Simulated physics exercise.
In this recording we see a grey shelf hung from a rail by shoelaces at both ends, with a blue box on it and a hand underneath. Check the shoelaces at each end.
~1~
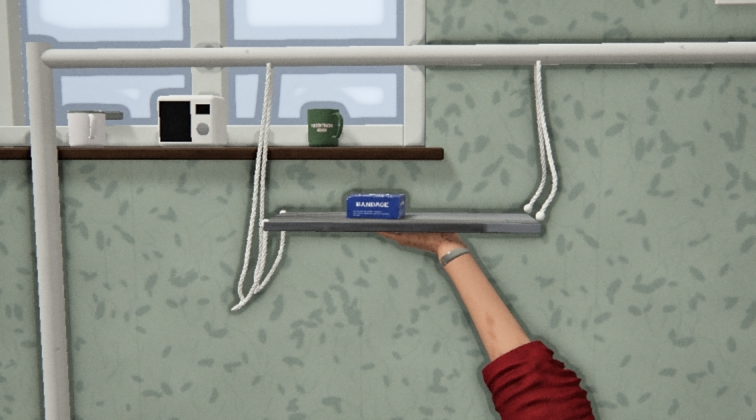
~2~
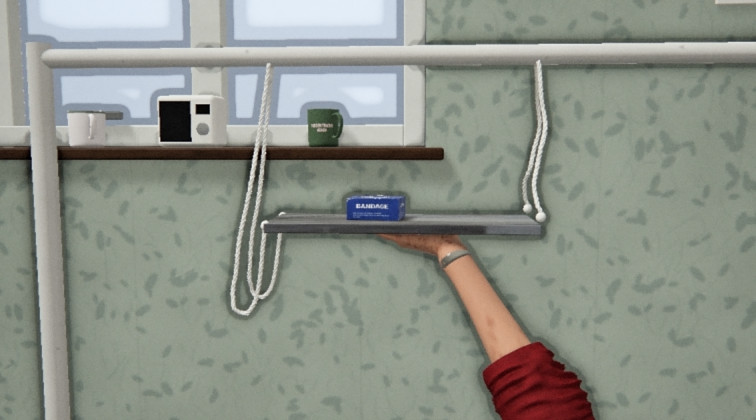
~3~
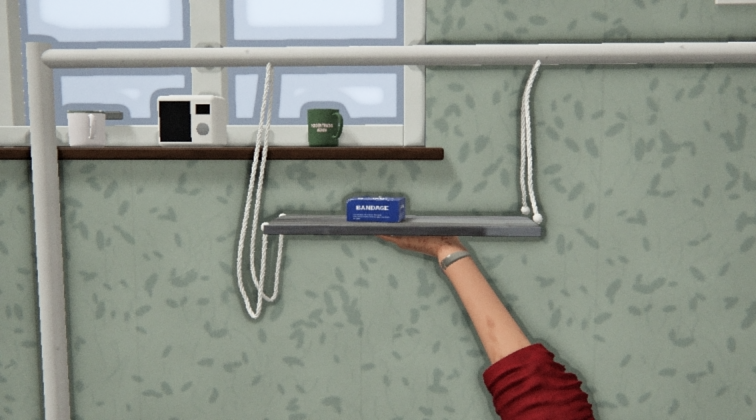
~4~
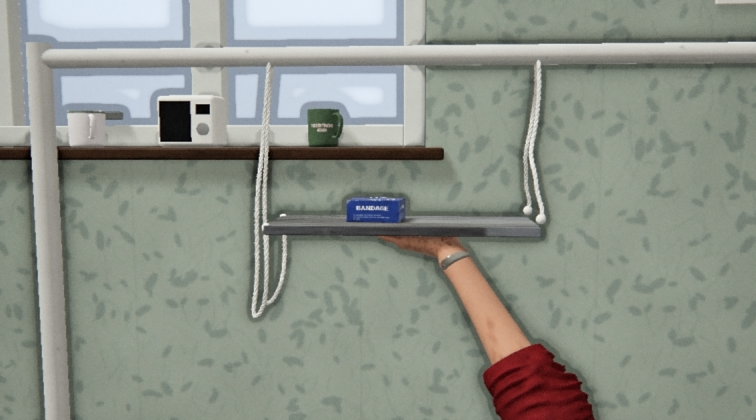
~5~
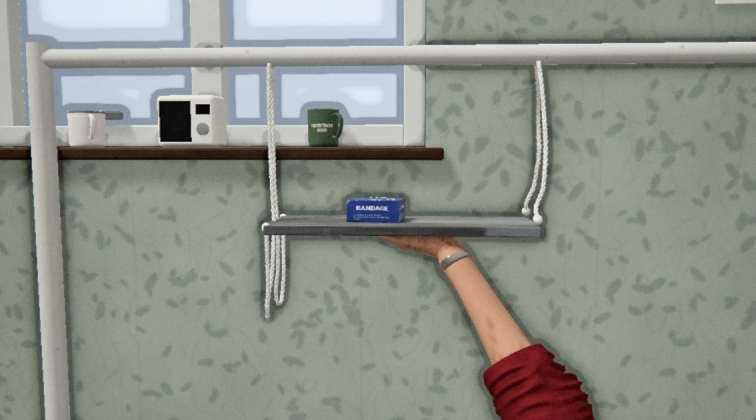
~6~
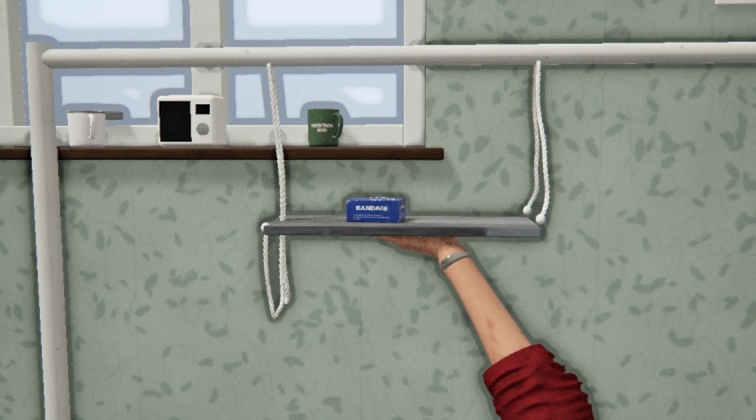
The footage shows a hand holding a grey shelf from below with a blue box on it, both staying nearly still, while the slack looped cords at the left and the straighter cords at the right sway slightly.
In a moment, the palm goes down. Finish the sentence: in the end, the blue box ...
In the end, the blue box slips off the left end.
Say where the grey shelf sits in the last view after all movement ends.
It ends up roughly at (433, 316) in the last picture.
Then, 0.62 s after the last picture, board tipped 45° down to the left; box falling.
Then, 1.24 s after the last picture, board tipped 47° down to the left; box on the floor.
At rest, board tipped 46° down to the left; box on the floor. The blue box falls from the left end.
